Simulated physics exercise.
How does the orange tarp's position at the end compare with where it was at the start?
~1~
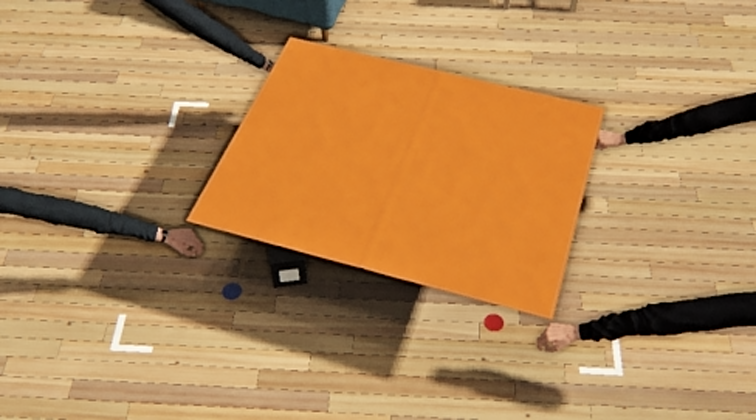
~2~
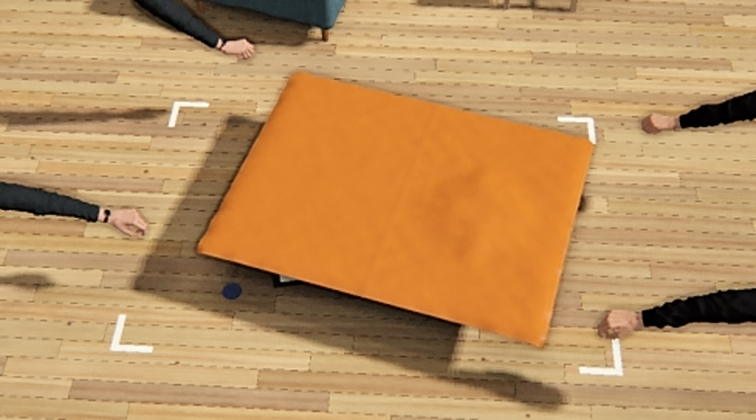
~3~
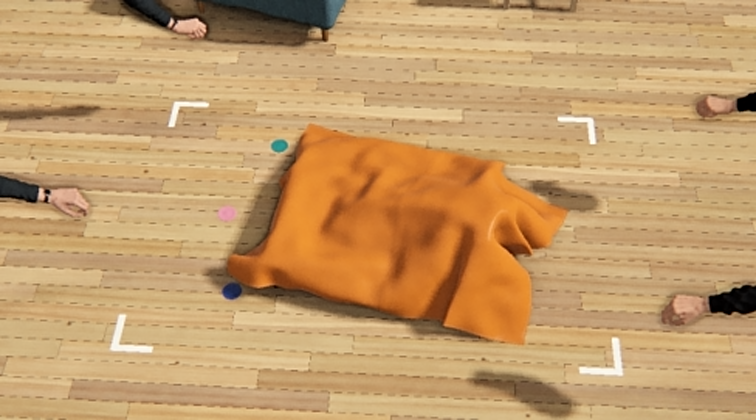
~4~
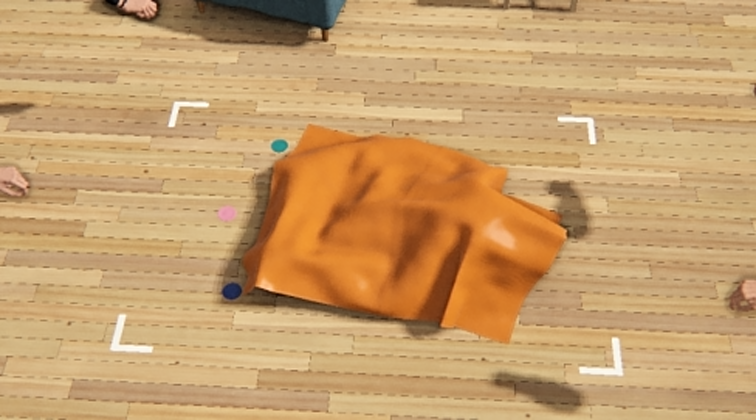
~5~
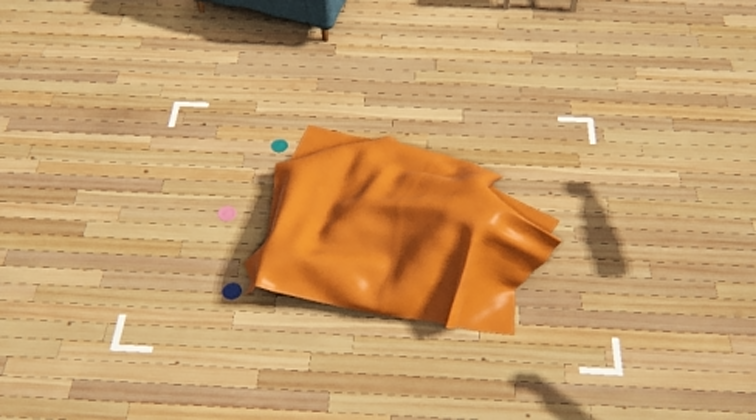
It started out stretched flat between the four hands, and it ended up lower in the view and very slightly to the right, lying rumpled over the things on the floor.
